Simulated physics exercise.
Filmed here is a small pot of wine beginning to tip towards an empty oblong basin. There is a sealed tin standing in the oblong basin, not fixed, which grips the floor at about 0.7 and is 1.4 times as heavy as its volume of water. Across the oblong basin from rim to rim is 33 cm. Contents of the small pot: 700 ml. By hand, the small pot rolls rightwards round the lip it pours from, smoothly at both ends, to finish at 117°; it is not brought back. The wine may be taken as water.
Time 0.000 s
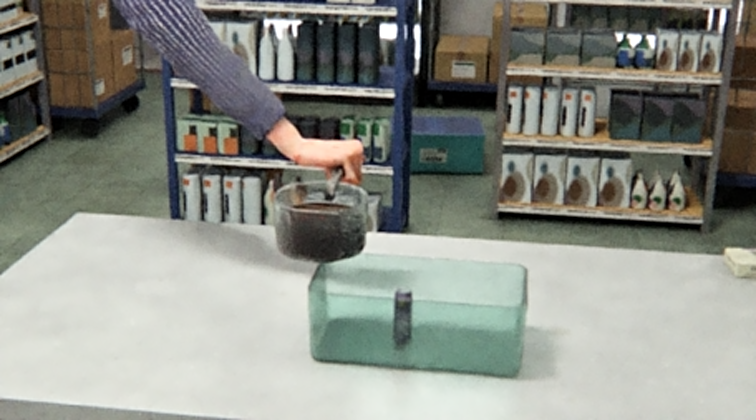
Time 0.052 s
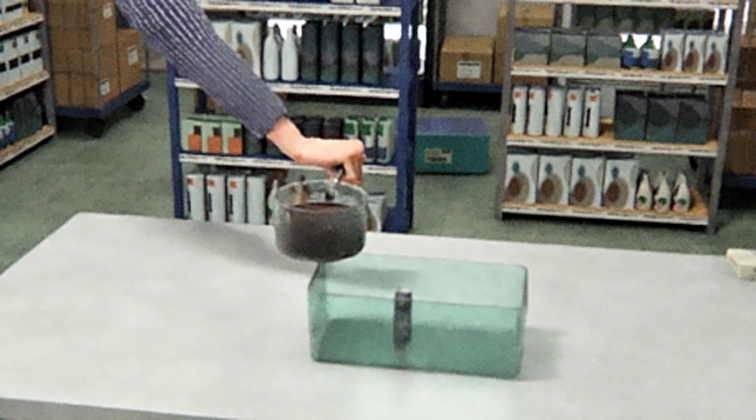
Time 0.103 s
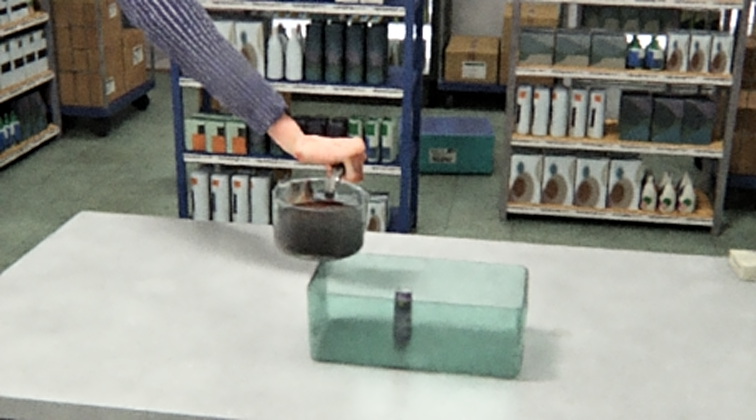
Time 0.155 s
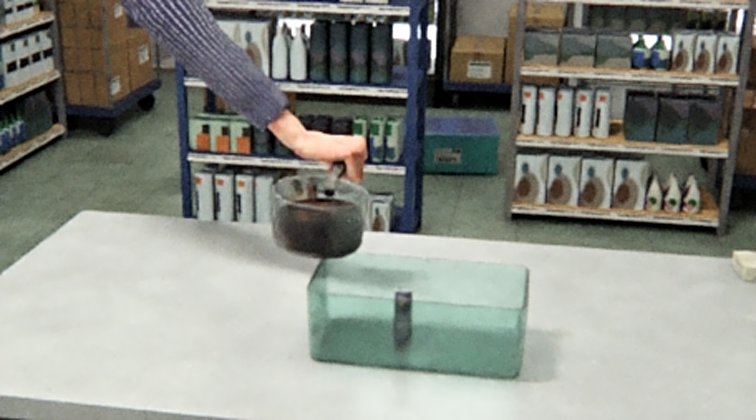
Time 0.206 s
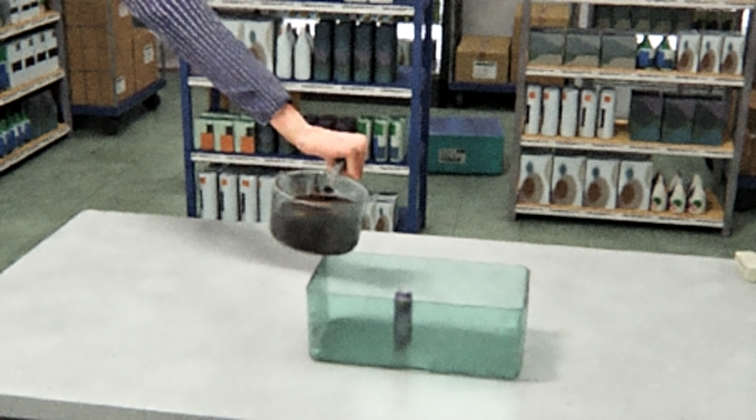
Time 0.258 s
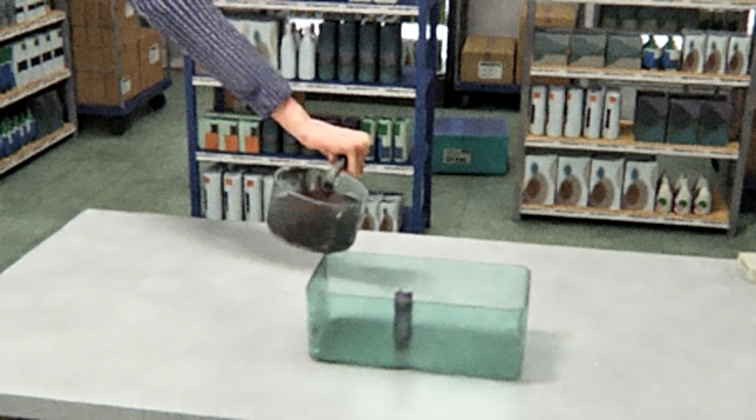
A hand held a small glass pot of dark liquid above a greenish, see-through oblong basin on a pale table, then slowly tilted the pot a little to the right.
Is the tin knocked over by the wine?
It stands firm.
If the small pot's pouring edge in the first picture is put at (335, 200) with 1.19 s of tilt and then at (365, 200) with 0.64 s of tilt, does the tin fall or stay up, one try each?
First it tips over; then it stays on its base.
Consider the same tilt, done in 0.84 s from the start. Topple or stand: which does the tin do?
So the tin will hold steady.
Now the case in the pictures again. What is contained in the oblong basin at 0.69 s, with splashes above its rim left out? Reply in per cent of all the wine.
About 2%.
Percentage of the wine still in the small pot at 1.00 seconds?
What remains is about 10 percent of it all.
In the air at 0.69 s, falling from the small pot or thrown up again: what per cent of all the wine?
Some 28 per cent, I reckon.
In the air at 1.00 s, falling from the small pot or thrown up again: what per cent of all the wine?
Close to 20 in every hundred parts.
After 0.69 s the tilt is 73° and 70 per cent is still to pour; the tin stands where it began.
After 1.00 s the tilt is 110° and 10 per cent is still to pour; the tin stands where it began.
After 1.33 s the tilt is 117° and 0 per cent is still to pour; the tin stands where it began.
After 1.69 s the tilt is 117° and 0 per cent is still to pour; the tin stands where it began.
In the end the tin stands where it began.
